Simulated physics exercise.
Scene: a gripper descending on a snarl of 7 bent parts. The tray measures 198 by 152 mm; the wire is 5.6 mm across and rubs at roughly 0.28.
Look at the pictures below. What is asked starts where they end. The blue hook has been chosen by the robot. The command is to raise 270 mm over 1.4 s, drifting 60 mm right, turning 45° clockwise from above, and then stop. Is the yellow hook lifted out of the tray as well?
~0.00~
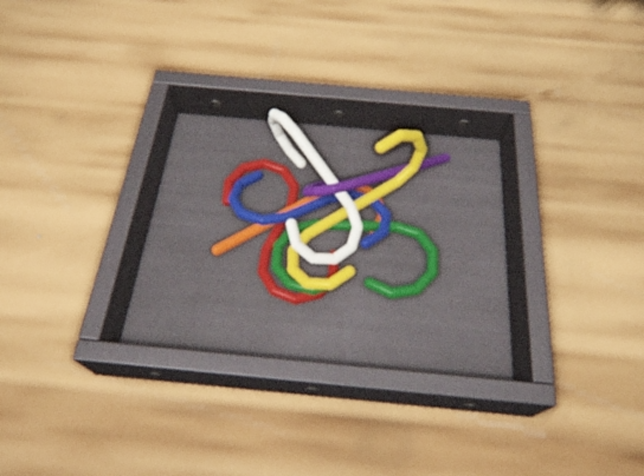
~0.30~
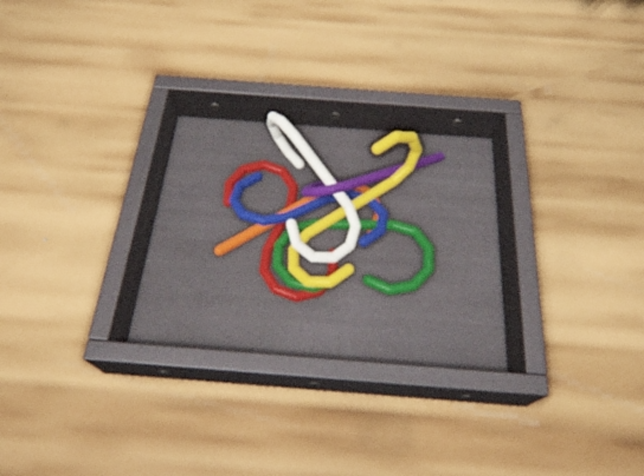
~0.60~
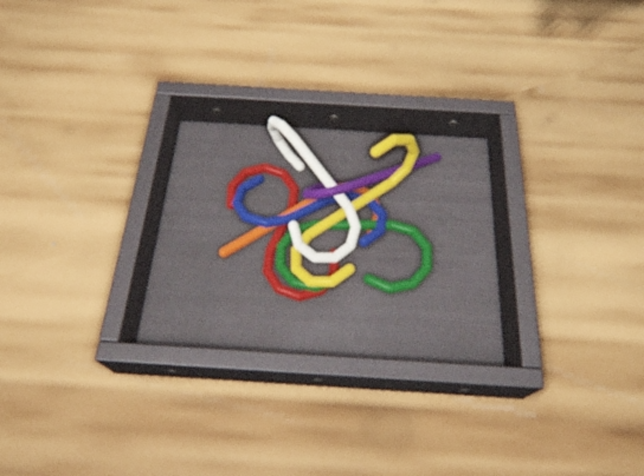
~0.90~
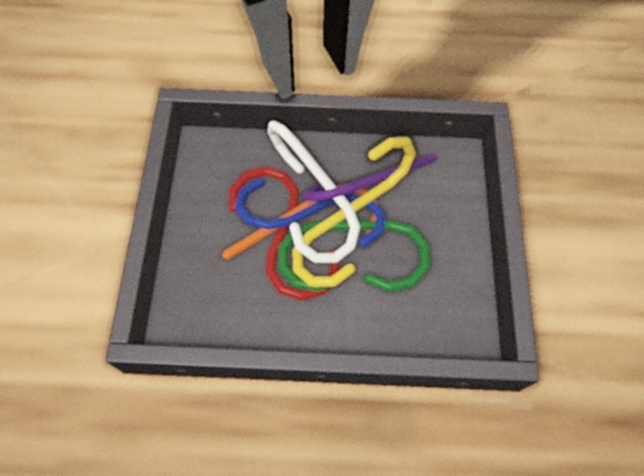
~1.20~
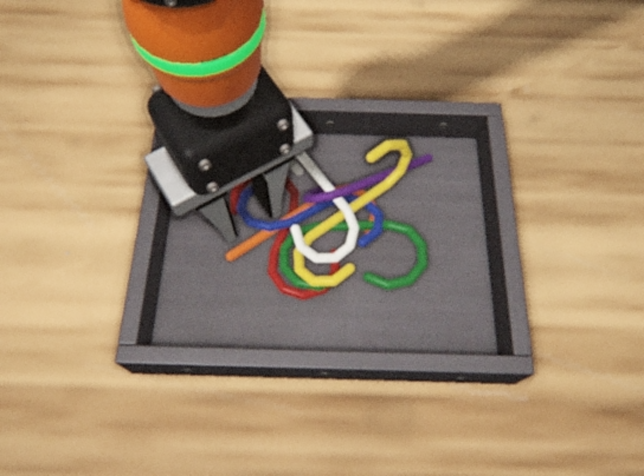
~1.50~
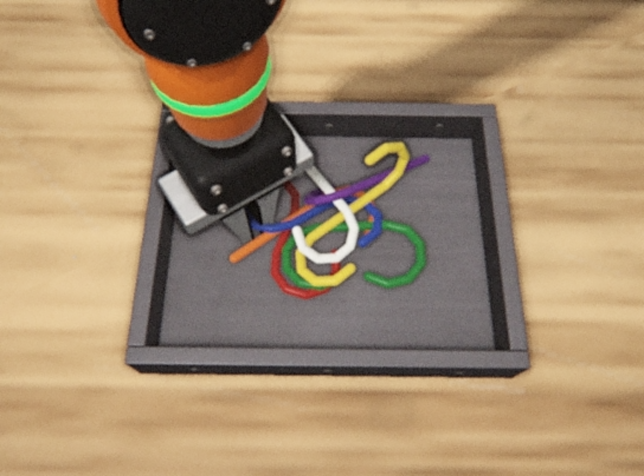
Yes.
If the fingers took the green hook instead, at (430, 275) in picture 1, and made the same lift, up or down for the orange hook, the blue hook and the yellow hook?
I'd expect the orange hook to be left, the blue hook to be left and the yellow hook to rise.
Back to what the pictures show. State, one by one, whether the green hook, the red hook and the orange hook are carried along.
Result: Green hook not raised; red hook not raised; orange hook not raised.
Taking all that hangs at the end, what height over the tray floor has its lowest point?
Roughly 190 mm above the tray floor.
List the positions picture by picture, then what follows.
The first frame shows fingers out of view, 228 mm above the grip; yellow hook from (381, 148) to (350, 271), passing over red hook, over orange hook, over green hook; blue hook from (366, 243) to (259, 176), passing over red hook, over orange hook, over green hook.
The second frame shows fingers out of view, 228 mm above the grip; yellow hook from (377, 149) to (349, 269), passing over red hook, over orange hook, over green hook; green hook from (368, 280) to (336, 279), passing over red hook, over orange hook, under blue hook.
The third frame shows fingers out of view, 213 mm above the grip; white hook from (300, 167) to (294, 226), passing over red hook, over green hook, over yellow hook; blue hook from (364, 242) to (260, 179), passing over red hook, over orange hook, over green hook.
The fourth frame shows fingers (309, 50) 114 mm above the grip; orange hook from (371, 233) to (228, 254), passing over red hook, under green hook, under blue hook; red hook from (334, 254) to (233, 208), passing under orange hook, under green hook, under blue hook.
The fifth frame shows fingers (244, 207) 14 mm above the grip; purple hook from (332, 187) to (429, 158), passing over orange hook, over blue hook, under yellow hook.
The sixth frame shows fingers (250, 221) closed on the blue hook.
By 1.92 s, lowest point more than 20 mm over the tray floor, blue hook 58 mm.
By 2.27 s, lowest point more than 20 mm over the tray floor, blue hook 159 mm, white hook 86 mm, yellow hook 77 mm.
By 2.90 s, lowest point more than 20 mm over the tray floor, blue hook 273 mm, white hook 197 mm, yellow hook 191 mm.
Finally, hanging blue hook 273 mm, white hook 196 mm, yellow hook 190 mm; the other 4 are down.
